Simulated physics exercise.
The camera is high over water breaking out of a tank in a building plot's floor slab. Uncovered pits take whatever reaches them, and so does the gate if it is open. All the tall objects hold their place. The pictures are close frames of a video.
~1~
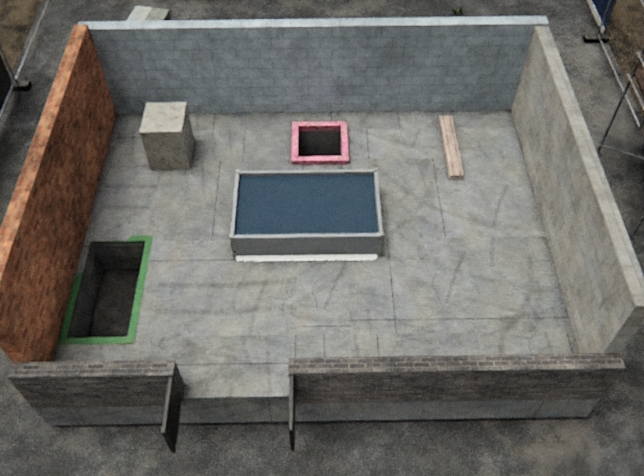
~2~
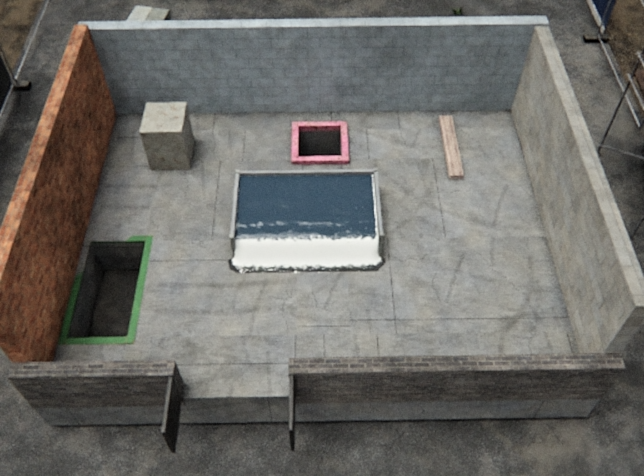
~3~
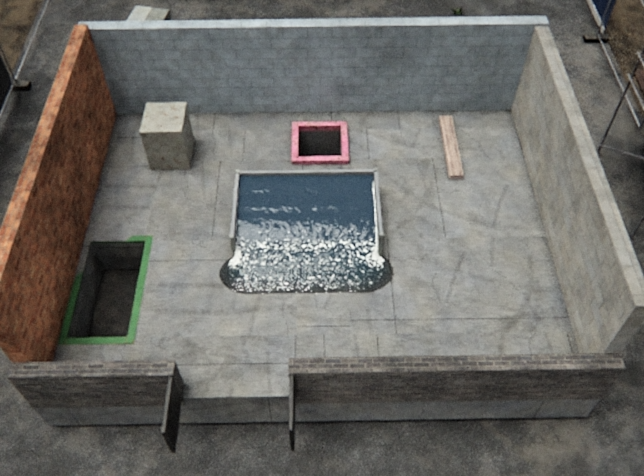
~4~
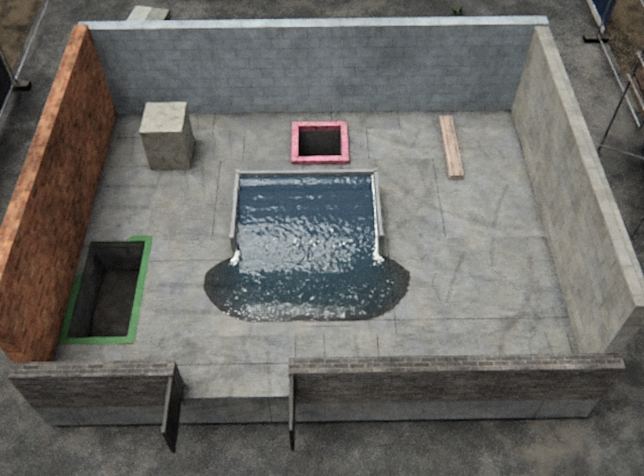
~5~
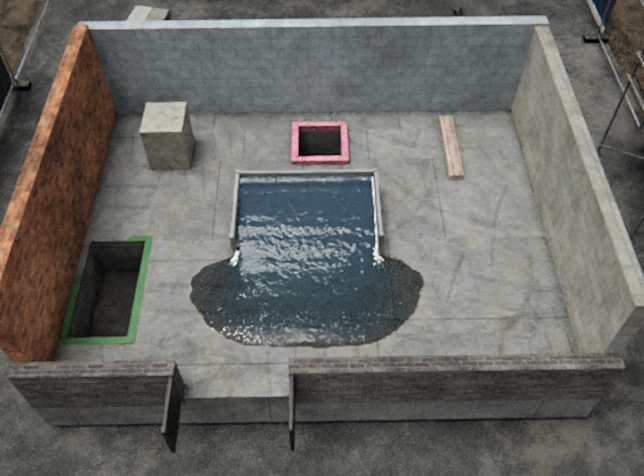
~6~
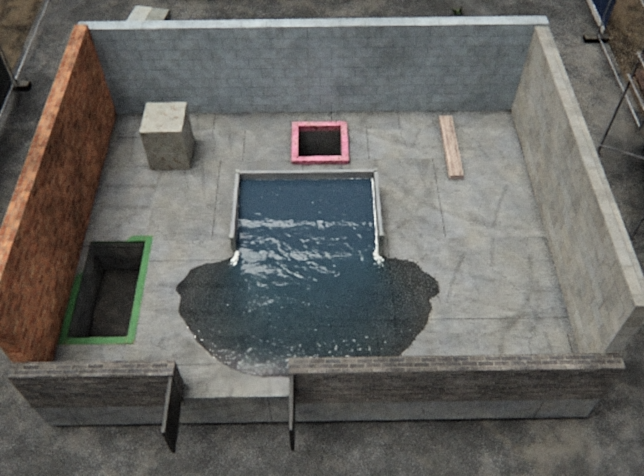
A walled building plot with a grey concrete floor slab is seen from high above by a still camera. A tank of dark blue water sits mid-floor, with a pink-edged square pit behind it, a pale block and planks further out, a green-edged pit at left beside an orange-brown wall, and a gap in the front wall. Water breaks from the tank's near side in a white, foaming band, then spreads forward and sideways in a dark, rippling, widening pool, reaching the front wall near the gap.
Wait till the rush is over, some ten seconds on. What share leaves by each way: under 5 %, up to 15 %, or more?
The gate takes over 15 %; the green pit takes from 5 to 15 %; the pink pit takes under 5 %.
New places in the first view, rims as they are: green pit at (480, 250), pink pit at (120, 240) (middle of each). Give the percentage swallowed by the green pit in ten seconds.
In per cent: Green 20.
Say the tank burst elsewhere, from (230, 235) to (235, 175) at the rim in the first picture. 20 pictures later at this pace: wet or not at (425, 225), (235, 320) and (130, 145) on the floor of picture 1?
In that order: Dry, no water, awash.
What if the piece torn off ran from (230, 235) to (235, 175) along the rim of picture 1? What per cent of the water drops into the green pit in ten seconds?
In per cent: Green 55.
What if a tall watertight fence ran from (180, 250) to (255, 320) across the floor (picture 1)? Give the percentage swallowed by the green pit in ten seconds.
Parts in a hundred: Green 4.
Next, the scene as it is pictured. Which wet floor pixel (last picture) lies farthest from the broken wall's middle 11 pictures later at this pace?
Around (575, 377).
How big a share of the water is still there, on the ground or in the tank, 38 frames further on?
About 64 per cent.
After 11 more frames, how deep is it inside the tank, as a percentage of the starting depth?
About 24 per cent.
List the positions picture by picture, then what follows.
Still water in the tank at (307, 205), in the first picture.
The front is at (234, 264), out from the gap at (307, 249), in the second picture.
Water pours out at (307, 250) and has run to (226, 276), in the third picture.
Water pours out at (307, 251) and has run to (400, 292), in the fourth picture.
Water pours out at (307, 251) and has run to (409, 308), in the fifth picture.
The front is at a hidden place, out from the gap at (307, 251), in the sixth picture.
A moment on, water covers 25 % of the floor; the gate 4 %, the green pit 0 %, the pink pit 0 %.
Next, water covers 30 % of the floor; the gate 14 %, the green pit 0 %, the pink pit 0 %.
Then, water covers 35 % of the floor; the gate 25 %, the green pit 1 %, the pink pit 0 %.
Later, water covers 50 % of the floor; the gate 32 %, the green pit 5 %, the pink pit 0 %.
In the end, water covers 60 % of the floor; the gate 36 %, the green pit 9 %, the pink pit 0 %.
